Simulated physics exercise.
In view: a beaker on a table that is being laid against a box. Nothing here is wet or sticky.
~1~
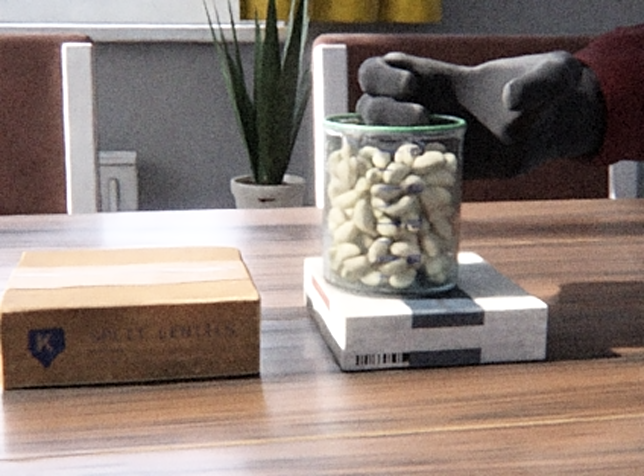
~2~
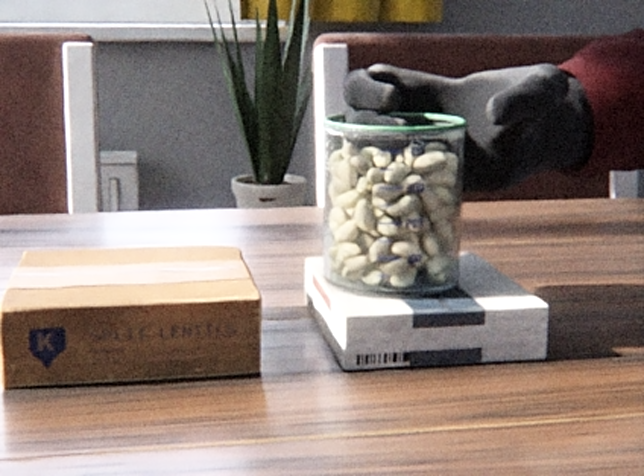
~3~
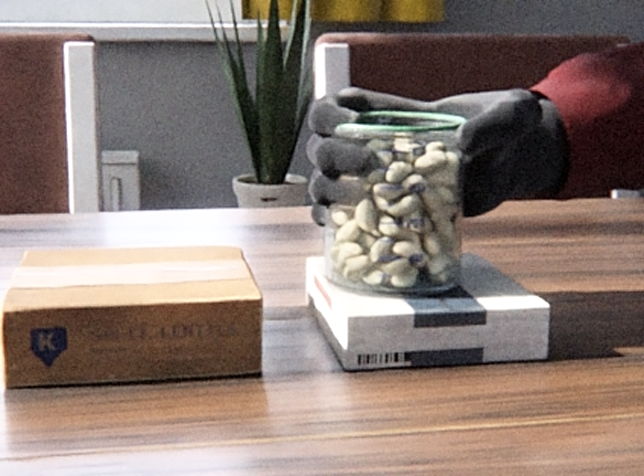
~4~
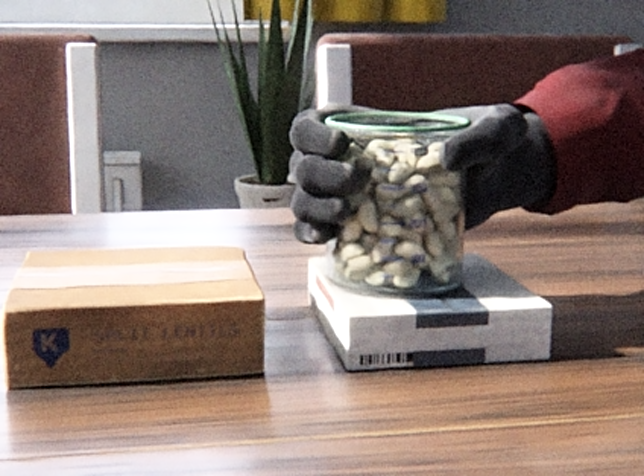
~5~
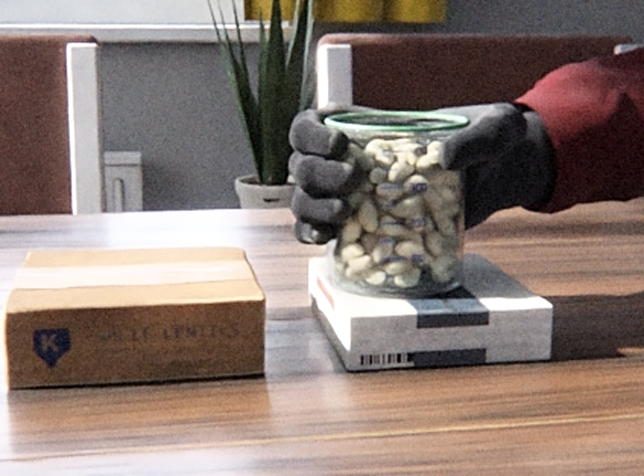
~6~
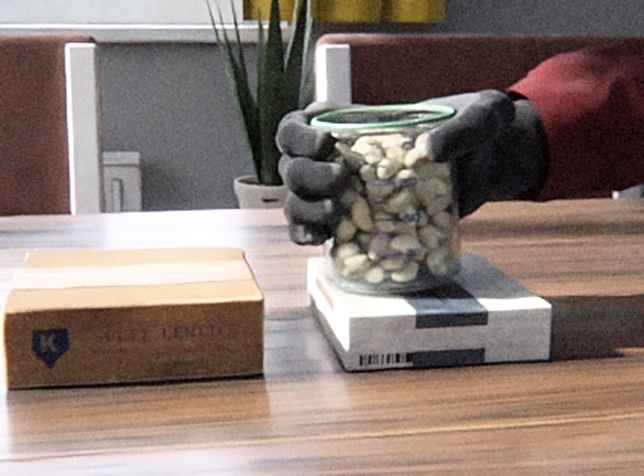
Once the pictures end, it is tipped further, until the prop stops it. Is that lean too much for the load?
The filling runs out, at least in part.
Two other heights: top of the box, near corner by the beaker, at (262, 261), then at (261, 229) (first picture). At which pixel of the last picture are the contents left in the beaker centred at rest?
One: (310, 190). Two: (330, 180).
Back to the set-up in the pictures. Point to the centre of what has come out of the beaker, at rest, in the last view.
Around (126, 264).
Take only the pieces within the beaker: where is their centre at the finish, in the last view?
Near (275, 207).
Then, 0.57 s on from there, the beaker leans 30°; everything is still inside.
Then, 1.19 s on from there, the beaker leans 57°; everything is still inside.
Then, 1.91 s on from there, the beaker rests on the box at 75°; a small part of the white beans out of it.
In the end, the beaker rests on the box at 75°; a small part of the white beans out of it.
